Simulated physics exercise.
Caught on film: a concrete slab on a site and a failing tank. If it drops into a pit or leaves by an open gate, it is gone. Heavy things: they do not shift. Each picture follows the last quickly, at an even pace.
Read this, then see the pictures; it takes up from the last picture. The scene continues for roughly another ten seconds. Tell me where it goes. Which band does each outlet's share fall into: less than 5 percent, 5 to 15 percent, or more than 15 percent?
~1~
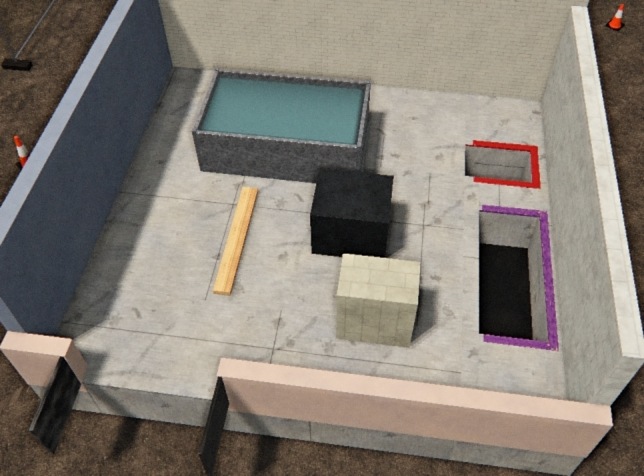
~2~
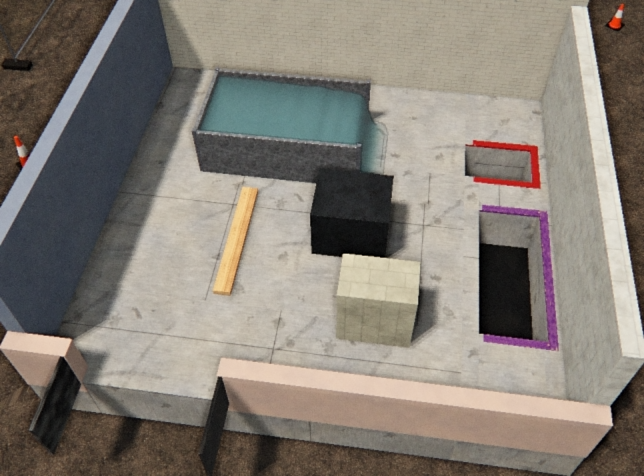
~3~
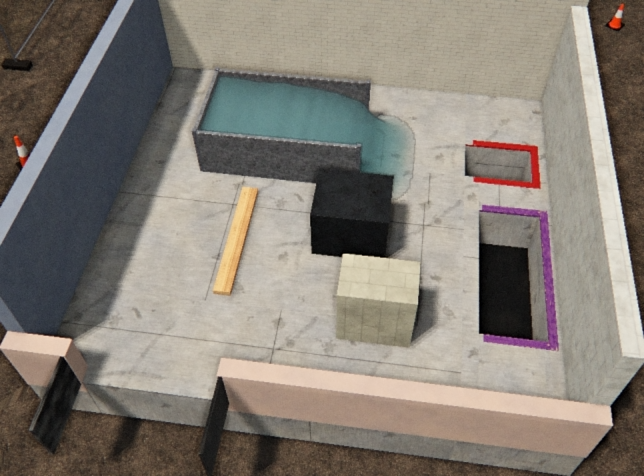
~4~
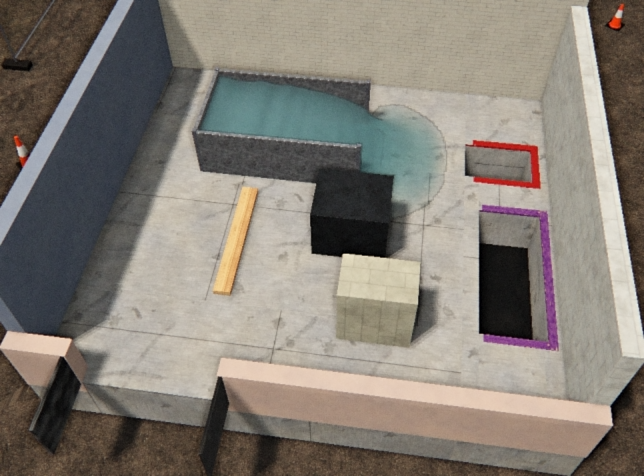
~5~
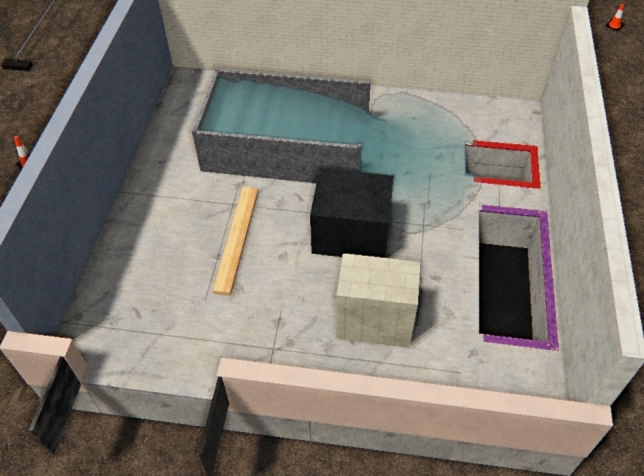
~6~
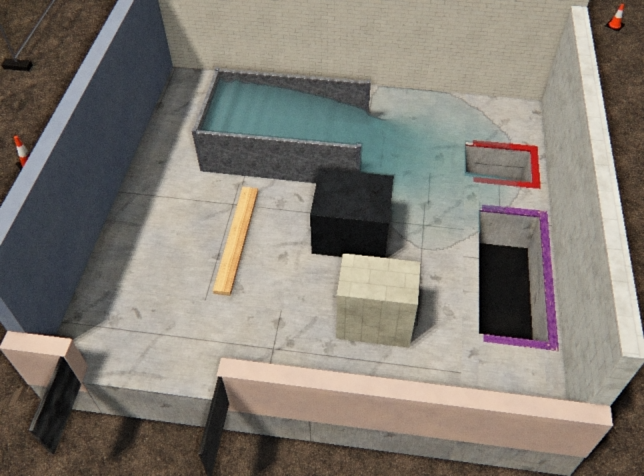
In order: The gate will get a thin slice beneath five per cent, the purple pit will get a big slice beyond fifteen per cent, the red pit will get a big slice beyond fifteen per cent.
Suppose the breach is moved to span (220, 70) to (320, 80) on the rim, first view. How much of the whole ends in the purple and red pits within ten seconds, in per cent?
The purple pit takes 6 per cent and the red pit 30 per cent.
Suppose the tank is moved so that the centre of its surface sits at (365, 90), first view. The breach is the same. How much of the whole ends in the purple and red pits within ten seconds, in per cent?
The purple pit ends up with 8 per cent and the red pit with 75 per cent.
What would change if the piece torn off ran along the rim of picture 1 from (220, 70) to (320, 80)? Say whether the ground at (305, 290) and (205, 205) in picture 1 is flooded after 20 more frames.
Respectively: Spared and swamped.
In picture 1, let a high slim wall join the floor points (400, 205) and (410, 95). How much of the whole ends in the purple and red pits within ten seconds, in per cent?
Shares in percent - purple: 15; red: 10.
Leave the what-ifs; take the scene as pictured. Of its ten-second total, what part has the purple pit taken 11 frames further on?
Near 35 per cent, give or take.
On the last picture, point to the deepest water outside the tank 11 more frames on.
My best guess is roughly (532, 110).
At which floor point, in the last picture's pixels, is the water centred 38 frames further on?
Around pixel (386, 147).
A moment on, water covers 25 % of the floor; the gate 0 %, the purple pit 3 %, the red pit 8 %.
Next, water covers 25 % of the floor; the gate 0 %, the purple pit 11 %, the red pit 17 %.
Then, water covers 25 % of the floor; the gate 0 %, the purple pit 20 %, the red pit 33 %.
Later, water covers 30 % of the floor; the gate 0 %, the purple pit 27 %, the red pit 47 %.
In the end, water covers 30 % of the floor; the gate 0 %, the purple pit 31 %, the red pit 54 %.
